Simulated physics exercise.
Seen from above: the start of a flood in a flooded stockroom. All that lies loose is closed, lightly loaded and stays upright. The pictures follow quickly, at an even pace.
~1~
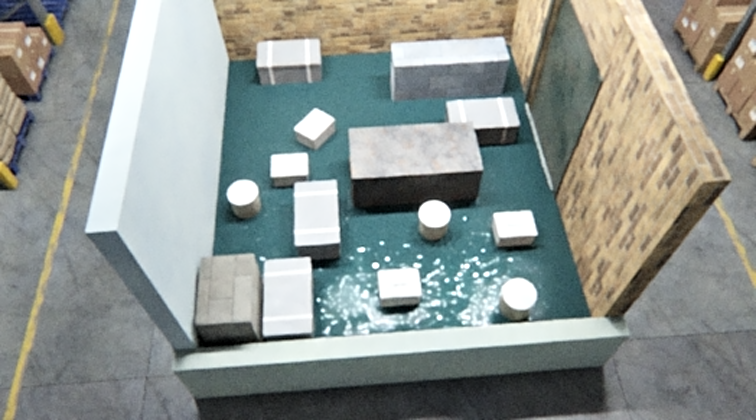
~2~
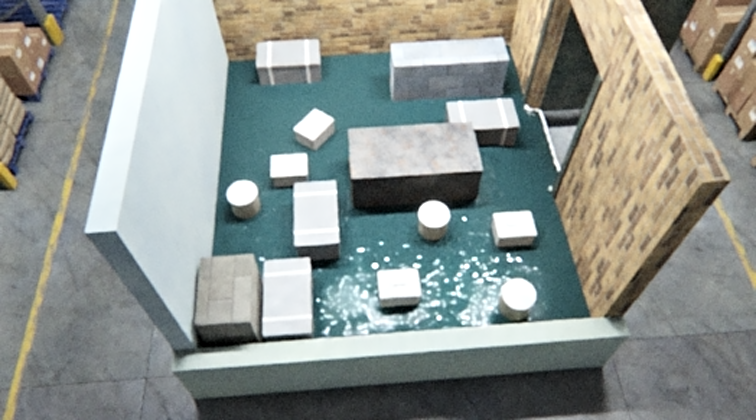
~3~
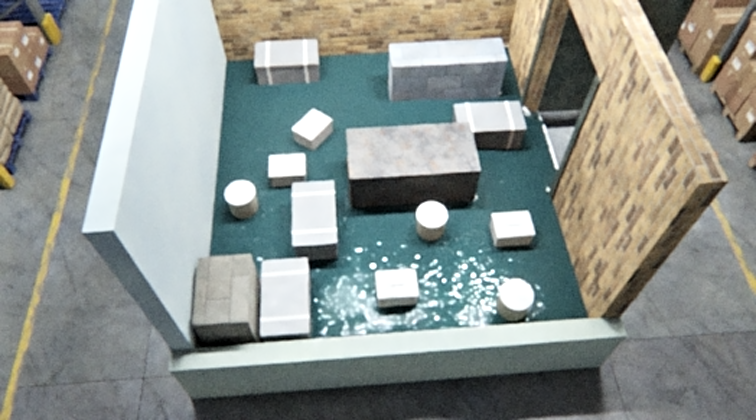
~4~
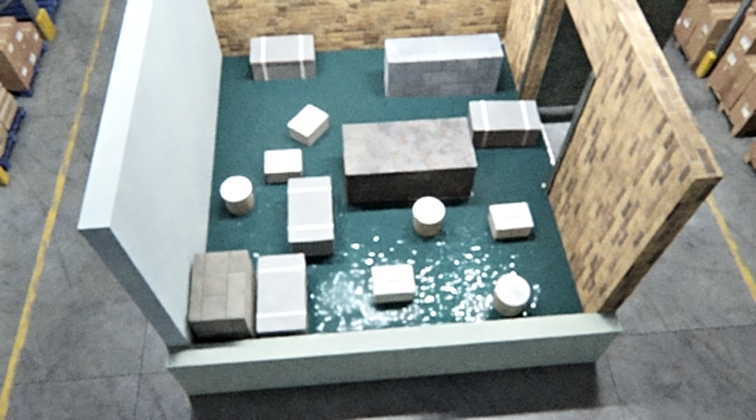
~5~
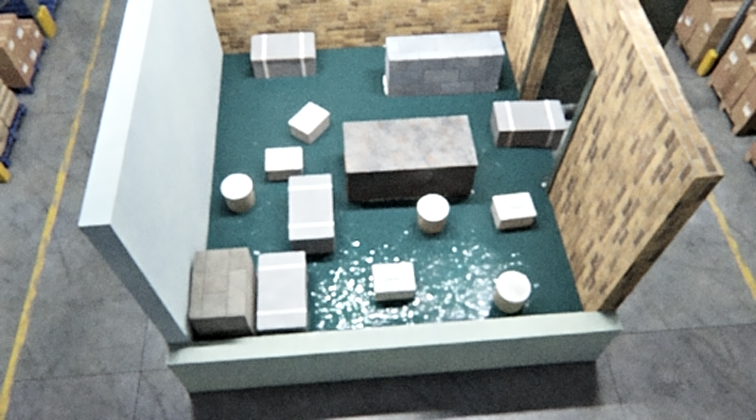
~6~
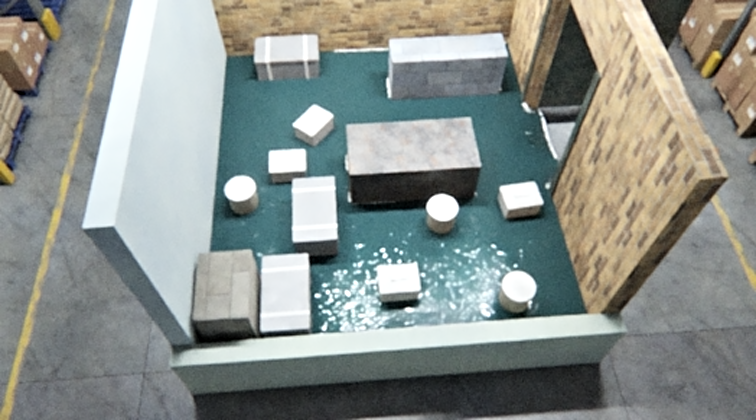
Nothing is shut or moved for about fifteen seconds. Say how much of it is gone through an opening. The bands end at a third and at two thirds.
It is one to two thirds.
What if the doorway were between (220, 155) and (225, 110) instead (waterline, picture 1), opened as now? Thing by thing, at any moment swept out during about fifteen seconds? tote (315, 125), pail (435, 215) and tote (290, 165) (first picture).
As listed: Yes, no, yes.
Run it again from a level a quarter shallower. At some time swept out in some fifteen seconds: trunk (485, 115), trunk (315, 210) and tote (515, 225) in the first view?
In turn: Gone, still in, washed out.
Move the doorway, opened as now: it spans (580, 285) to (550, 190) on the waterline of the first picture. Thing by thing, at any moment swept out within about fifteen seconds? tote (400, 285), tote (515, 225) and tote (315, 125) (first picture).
In that order: Out, washed out, left behind.
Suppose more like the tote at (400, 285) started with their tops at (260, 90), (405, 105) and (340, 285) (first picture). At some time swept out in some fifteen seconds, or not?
One after the other: Kept in, gone, stays.
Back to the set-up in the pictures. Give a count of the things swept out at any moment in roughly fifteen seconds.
6 of them.
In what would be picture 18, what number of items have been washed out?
3 of them.
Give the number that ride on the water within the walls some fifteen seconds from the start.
That makes 5.
A moment on, 1 of 11 are out; 10 afloat.
Next, 3 of 11 are out; 8 afloat.
Later, 4 of 11 are out; 7 afloat.
In the end, 6 of 11 are out; 5 afloat.
